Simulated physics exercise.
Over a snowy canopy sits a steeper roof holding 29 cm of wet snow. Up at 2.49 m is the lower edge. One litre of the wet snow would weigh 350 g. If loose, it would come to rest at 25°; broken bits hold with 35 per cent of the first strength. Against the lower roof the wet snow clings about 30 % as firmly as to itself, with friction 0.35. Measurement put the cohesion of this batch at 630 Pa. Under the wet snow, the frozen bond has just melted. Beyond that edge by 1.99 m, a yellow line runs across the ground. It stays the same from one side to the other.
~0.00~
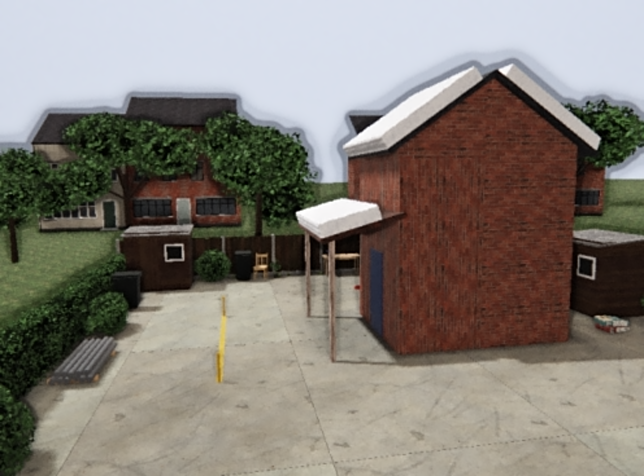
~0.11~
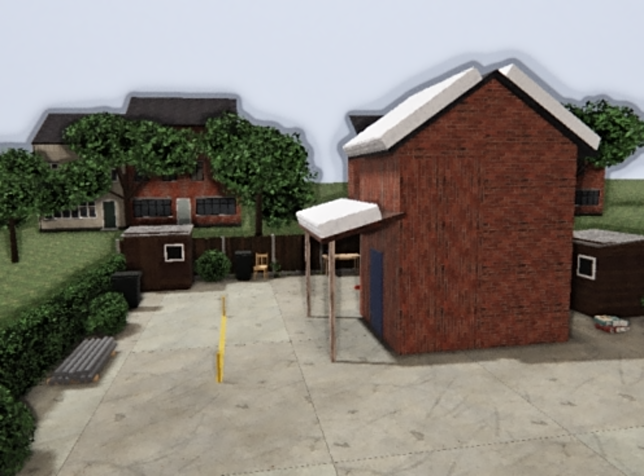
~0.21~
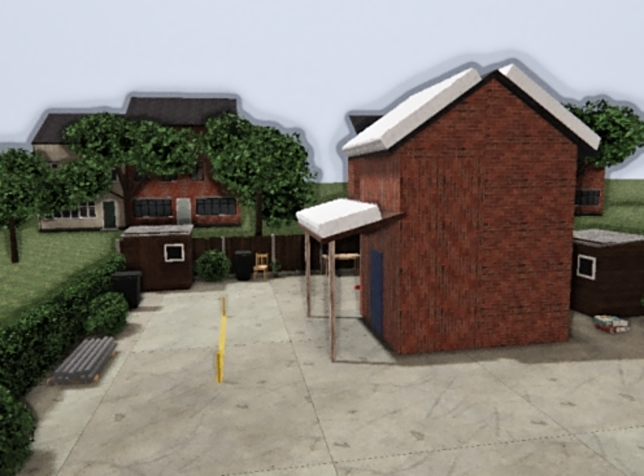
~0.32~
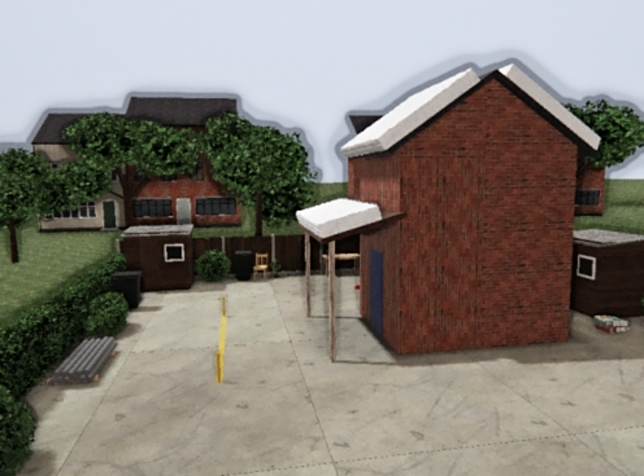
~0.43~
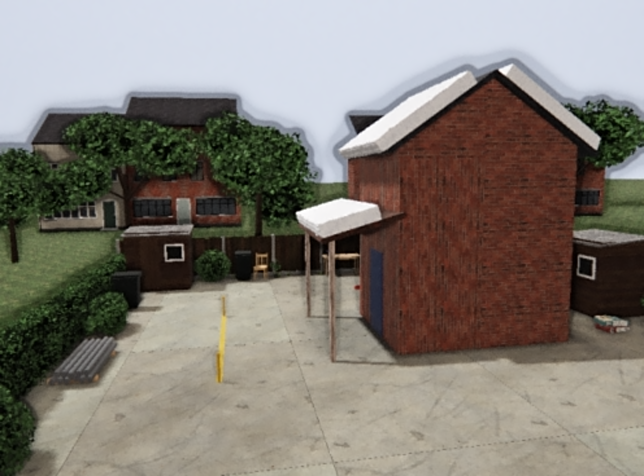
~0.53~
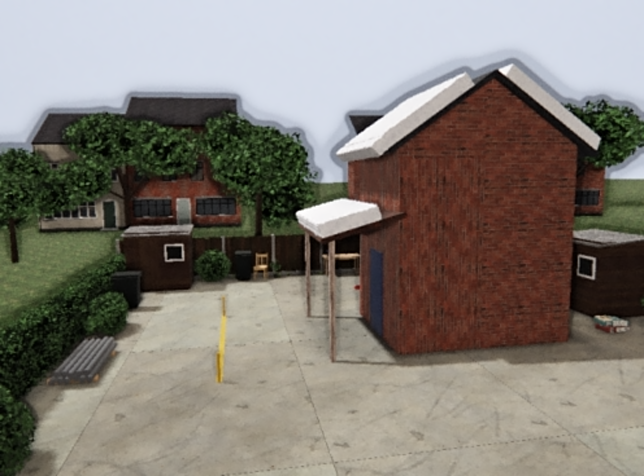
A tall red-brick building with a steep roof under thick white snow stands right of centre in a paved yard, seen from a raised, still viewpoint. A snow-topped canopy on thin posts adjoins its left side by a blue door, with a yellow line, hedge, brown sheds, trees and houses around. The snow on the roof's left slope slides slightly down toward the lower left, while everything else stays still.
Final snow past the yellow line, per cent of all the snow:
Roughly 29 %.
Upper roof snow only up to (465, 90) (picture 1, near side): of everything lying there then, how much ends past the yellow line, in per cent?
I'd say close to 20 in a hundred.
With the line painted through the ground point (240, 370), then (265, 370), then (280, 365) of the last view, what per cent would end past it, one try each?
One by one: 35 in a hundred, 50 in a hundred, 60 in a hundred.
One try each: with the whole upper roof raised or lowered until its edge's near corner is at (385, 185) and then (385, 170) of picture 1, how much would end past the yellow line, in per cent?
Try 1: Near 3 %; try 2: Near 20 %.
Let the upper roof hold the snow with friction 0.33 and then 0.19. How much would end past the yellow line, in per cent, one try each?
Respectively 35 percent and 40 percent.
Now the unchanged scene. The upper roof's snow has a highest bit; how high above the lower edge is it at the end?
0.7 m or so.
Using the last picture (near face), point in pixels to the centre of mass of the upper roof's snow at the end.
Centre noted at roughly (233, 340).
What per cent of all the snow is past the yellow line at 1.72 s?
0 %.
After 1.07 s, none is below the lower edge and 0 % is past the line.
After 1.72 s, none is below the lower edge and 0 % is past the line.
After 2.36 s, 60 % is below the lower edge and 0 % is past the line.
After 3.00 s, 72 % is below the lower edge and 29 % is past the line.
After 3.40 s, 72 % is below the lower edge and 29 % is past the line.
